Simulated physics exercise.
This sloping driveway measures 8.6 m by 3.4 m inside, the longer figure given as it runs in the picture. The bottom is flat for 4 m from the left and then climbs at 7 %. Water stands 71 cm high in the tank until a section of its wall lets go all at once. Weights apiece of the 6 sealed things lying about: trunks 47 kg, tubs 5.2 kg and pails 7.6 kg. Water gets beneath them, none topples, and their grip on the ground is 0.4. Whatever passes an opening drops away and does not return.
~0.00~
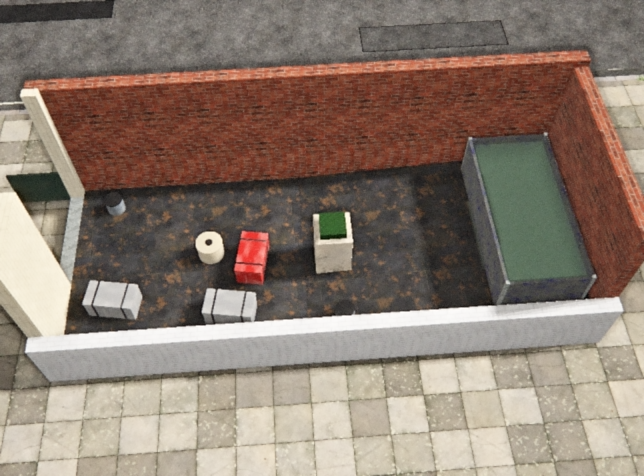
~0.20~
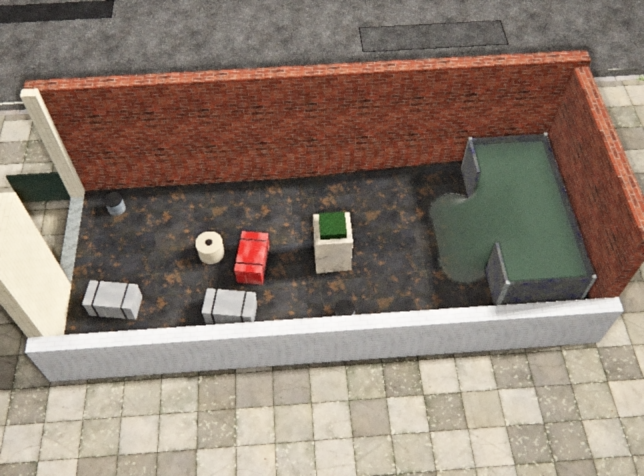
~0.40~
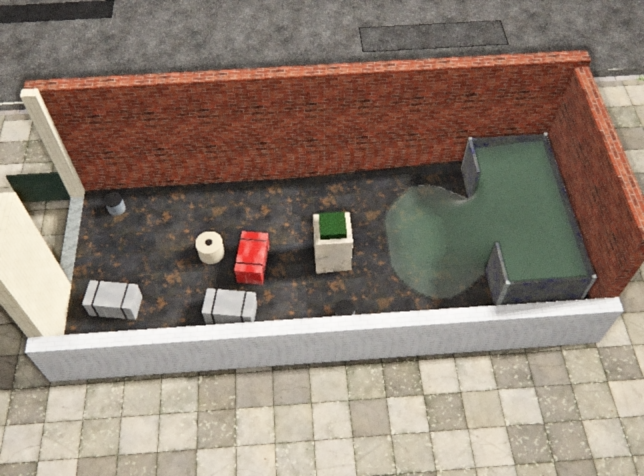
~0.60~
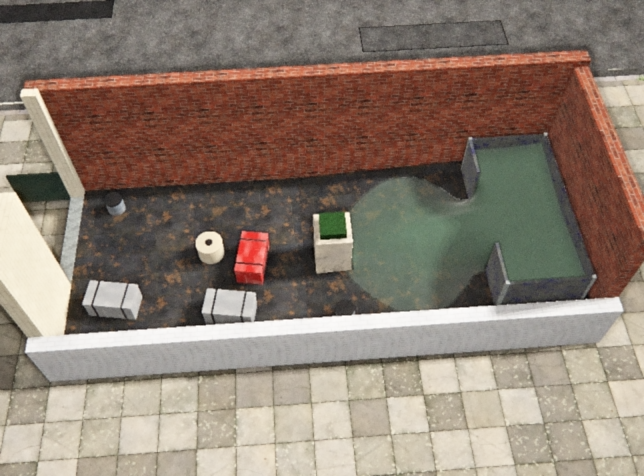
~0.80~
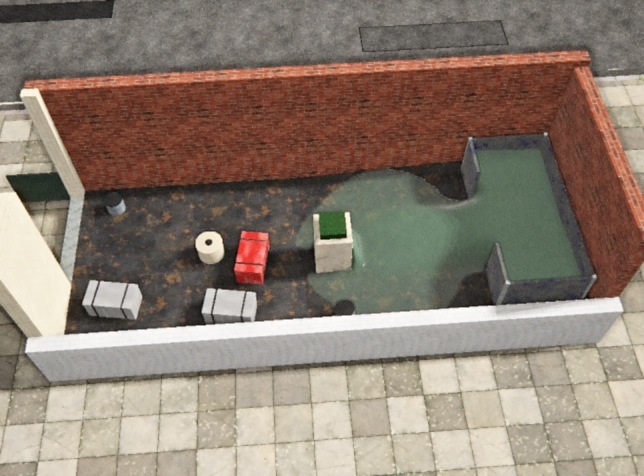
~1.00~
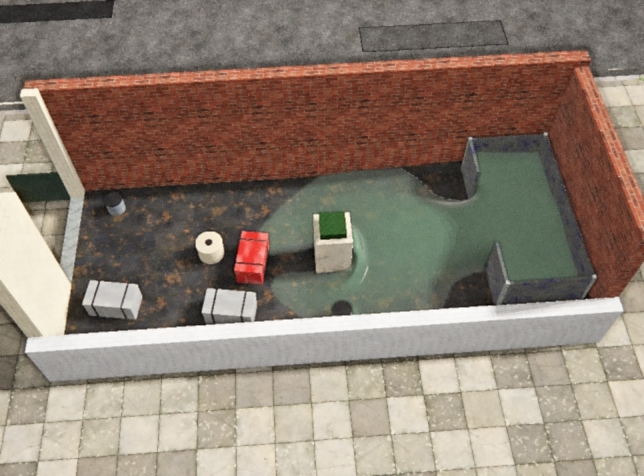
In a walled yard, green water poured through a gap in a tank at the right and spread left across the dark floor, surrounding a pale planter while the red trunk and other objects stayed put.
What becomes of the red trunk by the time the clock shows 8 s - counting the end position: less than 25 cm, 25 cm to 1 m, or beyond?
Red trunk barely shifts.
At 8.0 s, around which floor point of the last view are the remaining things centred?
At about (254, 243).
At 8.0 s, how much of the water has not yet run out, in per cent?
About 56 per cent.
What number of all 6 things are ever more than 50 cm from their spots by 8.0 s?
5 of them.
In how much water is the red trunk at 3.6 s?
Roughly 4 cm.
After 1.6 s the red trunk is near (251, 252), 0.0 m from its start, aground; 0 of 6 are out; 1 afloat.
After 3.6 s the red trunk is near (251, 252), 0.0 m from its start, aground; 1 of 6 are out; 2 afloat.
After 5.6 s the red trunk is near (251, 252), 0.0 m from its start, aground; 3 of 6 are out; 2 afloat.
After 8.0 s the red trunk is near (251, 252), 0.0 m from its start, aground; 4 of 6 are out; 1 afloat.
